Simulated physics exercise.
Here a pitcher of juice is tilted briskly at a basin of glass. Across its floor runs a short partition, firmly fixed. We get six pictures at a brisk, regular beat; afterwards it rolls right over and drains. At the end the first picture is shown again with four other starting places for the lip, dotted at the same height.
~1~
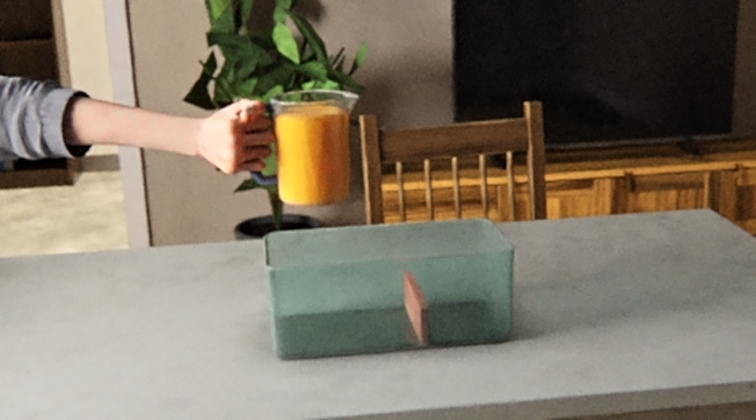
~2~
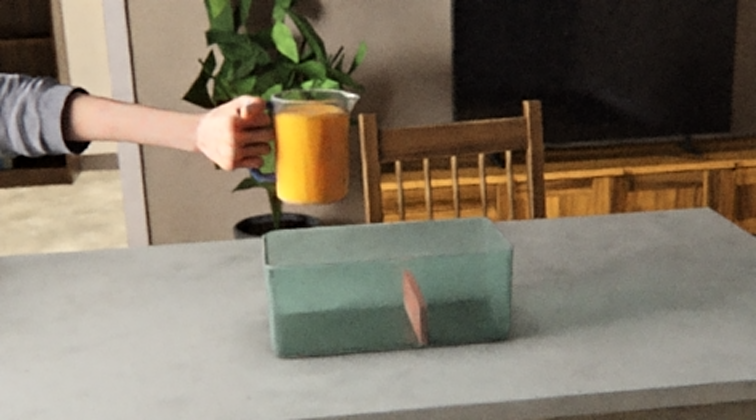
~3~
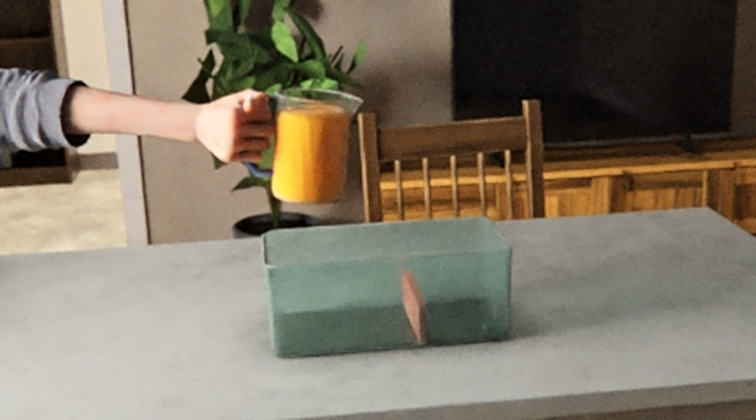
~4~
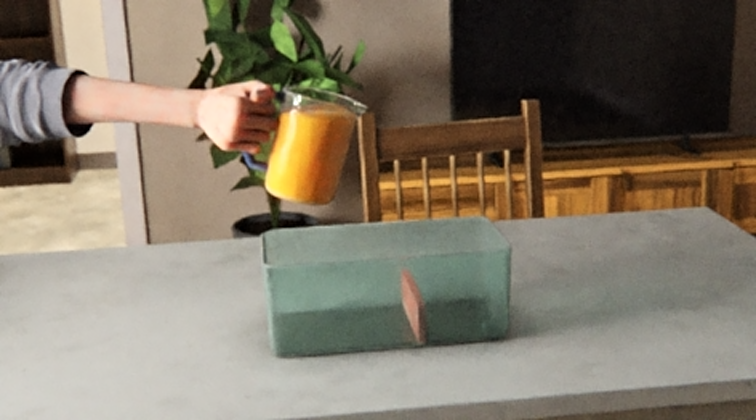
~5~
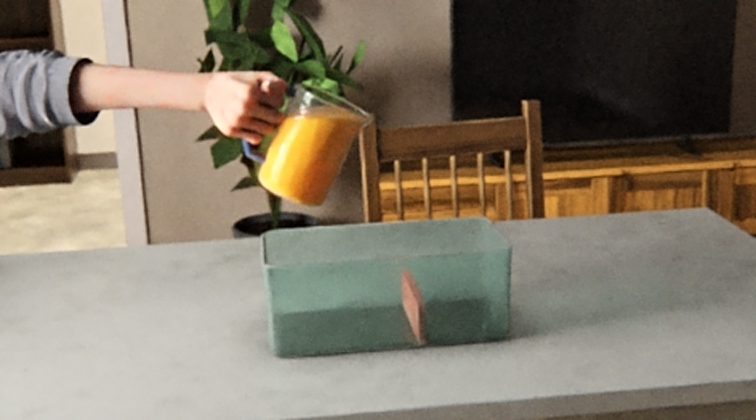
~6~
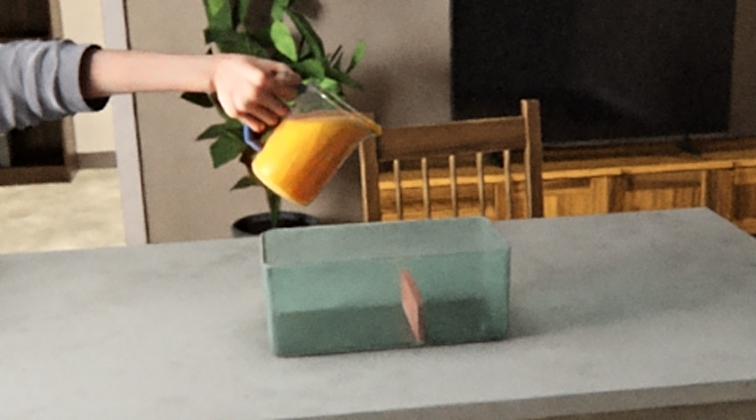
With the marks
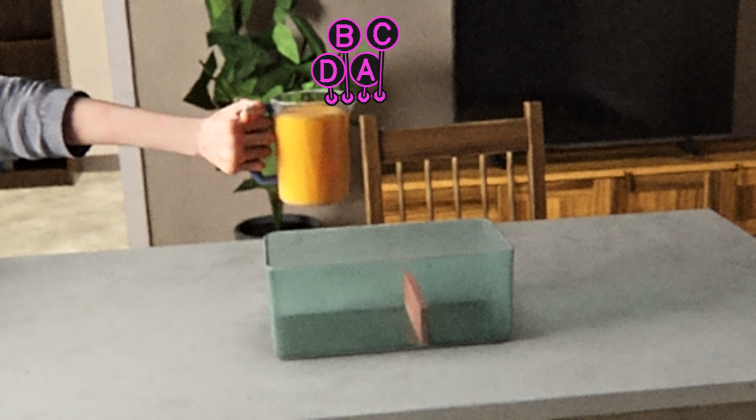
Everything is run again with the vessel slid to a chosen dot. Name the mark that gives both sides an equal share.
Choose B.
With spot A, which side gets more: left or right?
The right side.
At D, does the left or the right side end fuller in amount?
More ends on the left.
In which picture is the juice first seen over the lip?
In picture 6.
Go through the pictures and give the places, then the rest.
Upright, lip at (357, 97); basin from (274, 357) to (511, 338); top of the wall at (416, 288); nothing has left yet, in the first picture.
Upright, lip at (358, 97); nothing has left yet, in the second picture.
Tipped about 7°, lip at (361, 100); nothing has left yet, in the third picture.
Tipped about 15°, lip at (366, 108); nothing has left yet, in the fourth picture.
Tipped about 26°, lip at (373, 119); nothing has left yet, in the fifth picture.
Tipped about 39°, lip at (376, 132); juice is over the lip, down to (376, 132), in the sixth picture.
On the marked copy, A at (363, 96); B at (347, 97); C at (379, 95); D at (331, 98).
With A, about 14 % ends left of the wall and 85 % right of it.
With B, about 48 % ends left of the wall and 52 % right of it.
With C, about 6 % ends left of the wall and 92 % right of it.
With D, about 85 % ends left of the wall and 12 % right of it; 3 % is lost outside.
